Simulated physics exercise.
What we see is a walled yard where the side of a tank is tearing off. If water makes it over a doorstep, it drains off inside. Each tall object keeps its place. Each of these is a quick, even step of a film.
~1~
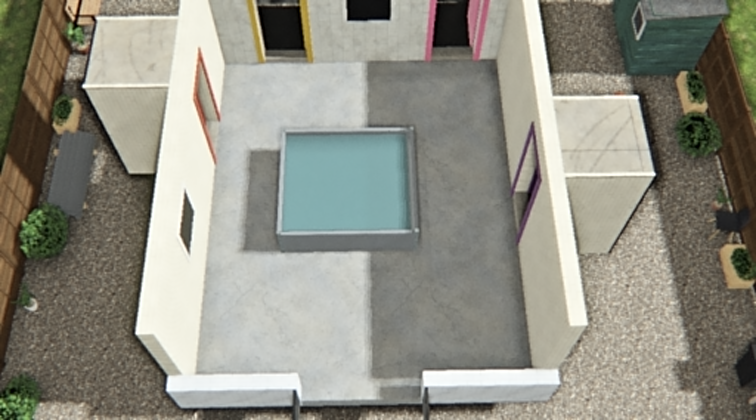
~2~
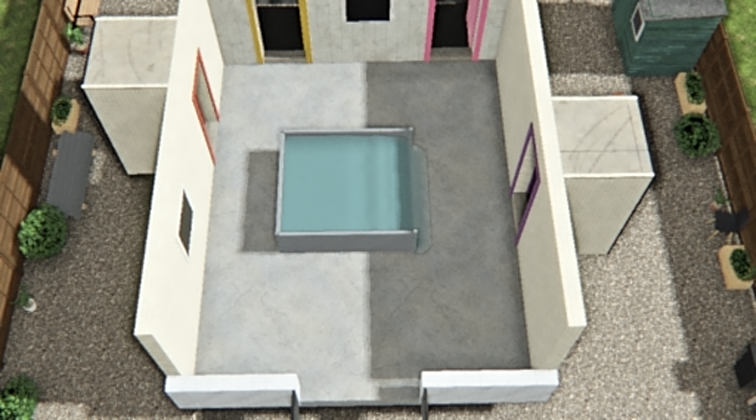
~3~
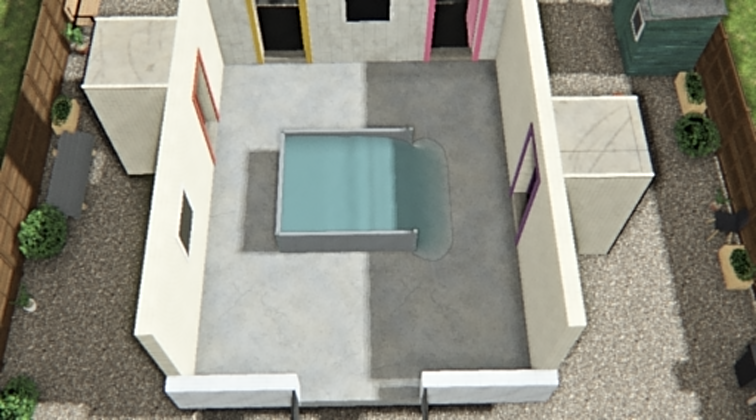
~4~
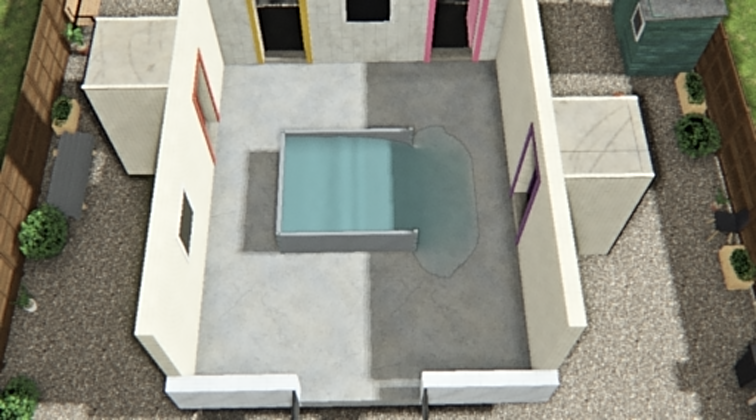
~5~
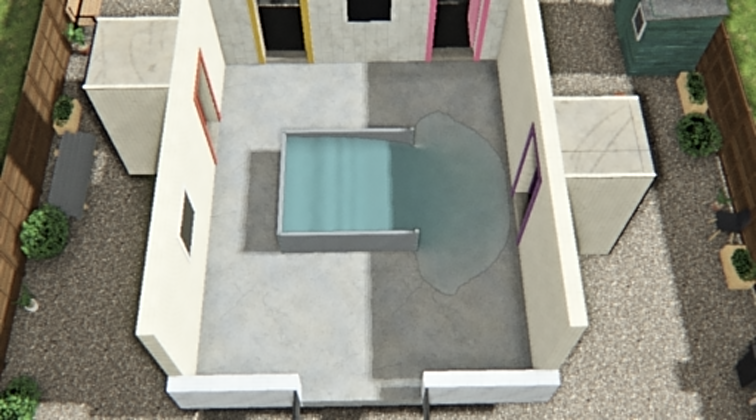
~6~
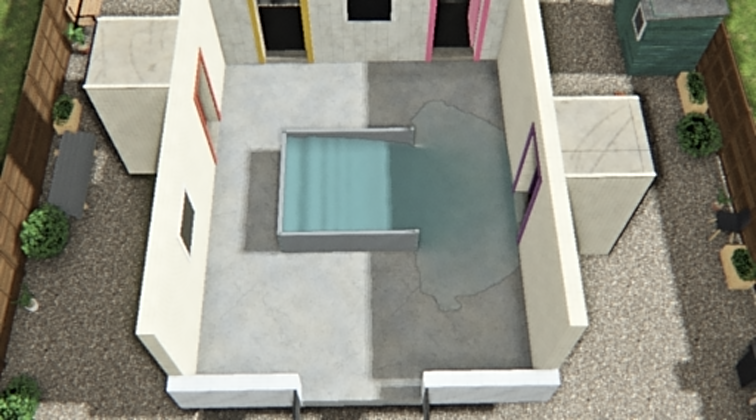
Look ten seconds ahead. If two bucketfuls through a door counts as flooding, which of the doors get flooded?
The red door gets flooded; the yellow door does not get flooded; the purple door gets flooded; the pink door gets flooded.
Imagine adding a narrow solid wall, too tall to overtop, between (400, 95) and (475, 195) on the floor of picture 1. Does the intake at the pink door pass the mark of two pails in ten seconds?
Here's how it goes: The pink remains below.
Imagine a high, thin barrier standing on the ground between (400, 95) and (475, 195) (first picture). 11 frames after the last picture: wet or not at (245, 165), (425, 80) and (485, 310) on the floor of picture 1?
Results in sequence: Bone-dry / bone-dry / swamped.
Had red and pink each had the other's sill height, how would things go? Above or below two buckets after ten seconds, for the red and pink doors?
Red door: Falls short; pink door: Exceeds the limit.
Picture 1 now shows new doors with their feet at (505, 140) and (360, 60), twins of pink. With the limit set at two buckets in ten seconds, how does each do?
Well, the earlier one is above the limit, while the later one is below the limit.
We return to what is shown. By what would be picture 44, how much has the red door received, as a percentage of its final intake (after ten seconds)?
My estimate: Close to 15 per cent.
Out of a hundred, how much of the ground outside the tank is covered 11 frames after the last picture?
Roughly 30 percent.
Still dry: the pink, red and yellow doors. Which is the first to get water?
I'd go with the door marked pink.
A moment on, water covers 25 % of the floor; the red door not reached, the yellow door not reached, the purple door over two buckets in, the pink door not reached.
Next, water covers 30 % of the floor; the red door not reached, the yellow door not reached, the purple door far over two buckets in, the pink door under two buckets in.
Then, water covers 50 % of the floor; the red door not reached, the yellow door wet at the sill, nothing in, the purple door far over two buckets in, the pink door far over two buckets in.
Later, water covers 90 % of the floor; the red door under two buckets in, the yellow door wet at the sill, nothing in, the purple door far over two buckets in, the pink door far over two buckets in.
In the end, water covers 100 % of the floor; the red door over two buckets in, the yellow door wet at the sill, nothing in, the purple door far over two buckets in, the pink door far over two buckets in.
